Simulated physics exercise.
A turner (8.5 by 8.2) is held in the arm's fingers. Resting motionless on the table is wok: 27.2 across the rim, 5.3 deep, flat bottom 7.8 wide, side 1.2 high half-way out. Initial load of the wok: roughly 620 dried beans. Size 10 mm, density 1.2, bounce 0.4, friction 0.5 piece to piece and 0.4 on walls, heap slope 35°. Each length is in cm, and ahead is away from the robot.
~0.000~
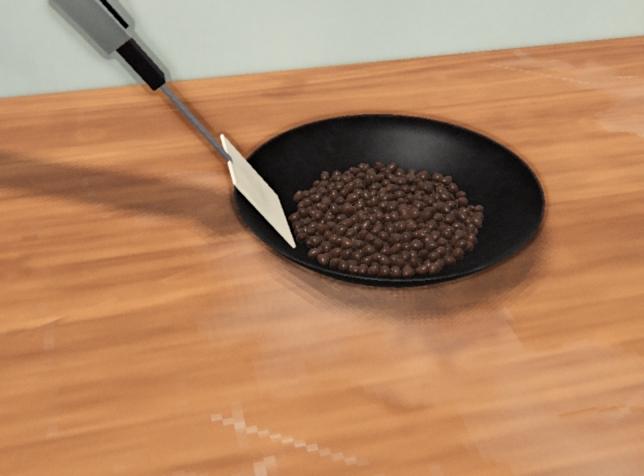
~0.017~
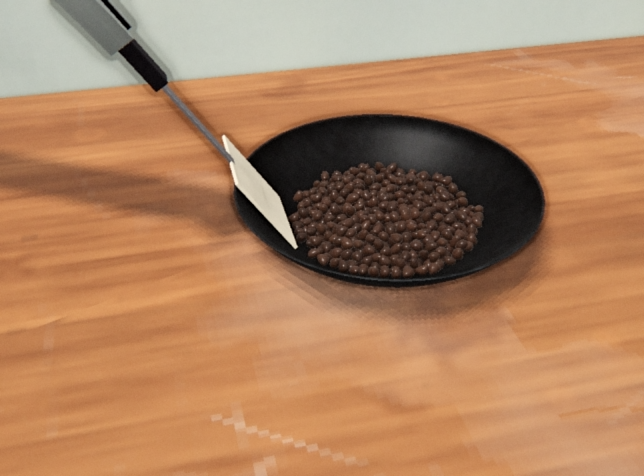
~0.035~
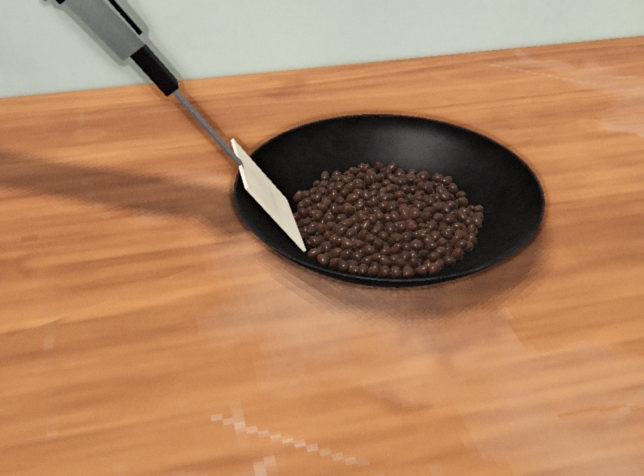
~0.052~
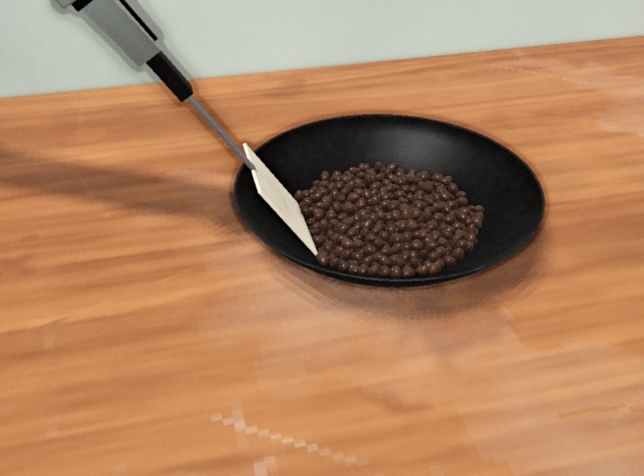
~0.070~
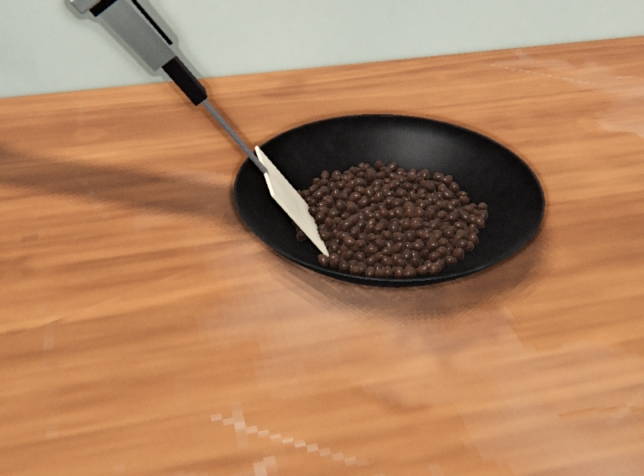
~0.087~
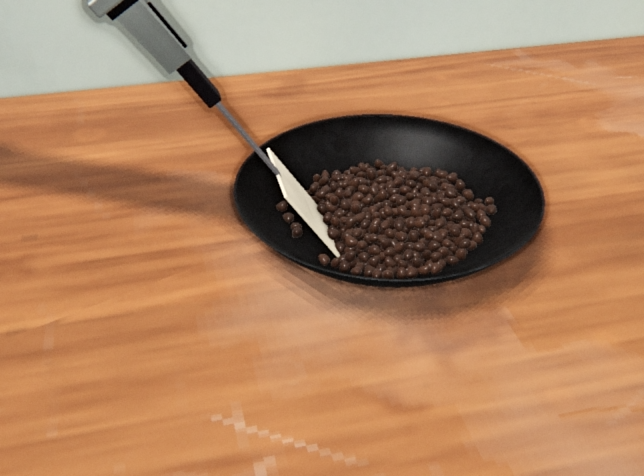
On a wooden table, a held turner slides rightward into dark beans in a black wok.
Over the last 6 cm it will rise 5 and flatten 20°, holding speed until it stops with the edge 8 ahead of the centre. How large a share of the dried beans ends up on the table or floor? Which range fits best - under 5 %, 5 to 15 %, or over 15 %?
The range that fits: 5 to 15 %.
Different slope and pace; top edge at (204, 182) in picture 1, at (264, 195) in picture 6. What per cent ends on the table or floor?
Near 15 in a hundred.
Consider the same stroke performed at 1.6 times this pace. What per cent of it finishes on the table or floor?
Roughly 25 per cent.
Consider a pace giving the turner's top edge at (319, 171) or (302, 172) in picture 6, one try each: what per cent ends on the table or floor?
Near 25 per cent in the first try and near 20 per cent in the second.
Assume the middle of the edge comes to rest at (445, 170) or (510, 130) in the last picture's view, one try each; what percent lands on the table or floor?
I'd say roughly 0 per cent, then roughly 35 per cent.
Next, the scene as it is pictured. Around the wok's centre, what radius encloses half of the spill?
Close to 20 cm from the centre.
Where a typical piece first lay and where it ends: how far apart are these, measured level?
Roughly 6 cm.
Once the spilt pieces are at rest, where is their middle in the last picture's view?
Near pixel (570, 199).
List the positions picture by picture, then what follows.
Turner top edge at (228, 158), sloping 57°; upper third of the load around (385, 209), from x 295 to 480, top at y 170; 618 in the wok, in the first picture.
Turner top edge at (230, 159), sloping 57°; upper third of the load around (385, 209), from x 295 to 480, top at y 170, in the second picture.
Turner top edge at (239, 162), sloping 57°; upper third of the load around (385, 209), from x 295 to 480, top at y 170, in the third picture.
Turner top edge at (252, 167), sloping 57°; upper third of the load around (386, 208), from x 300 to 480, top at y 170, in the fourth picture.
Turner top edge at (264, 170), sloping 57°; upper third of the load around (388, 206), from x 295 to 485, top at y 165, in the fifth picture.
Turner top edge at (276, 171), sloping 57°; upper third of the load around (395, 205), from x 285 to 490, top at y 165; 618 in the wok, in the sixth picture.
By 0.17 s, sloping 57°, highest piece 6 above the table; 617 in the wok, 1 on the blade or in flight.
By 0.25 s, sloping 49°, highest piece 7 above the table; 614 in the wok, 4 on the blade or in flight.
By 0.49 s, sloping 37°, highest piece 6 above the table; 555 in the wok, 62 on the table or floor, 1 on the blade or in flight.
By 1.54 s, sloping 37°, highest piece 6 above the table; 555 in the wok, 63 on the table or floor.
Final count, 555 in the wok, 63 on the table or floor. That is 10 % on the table or floor.
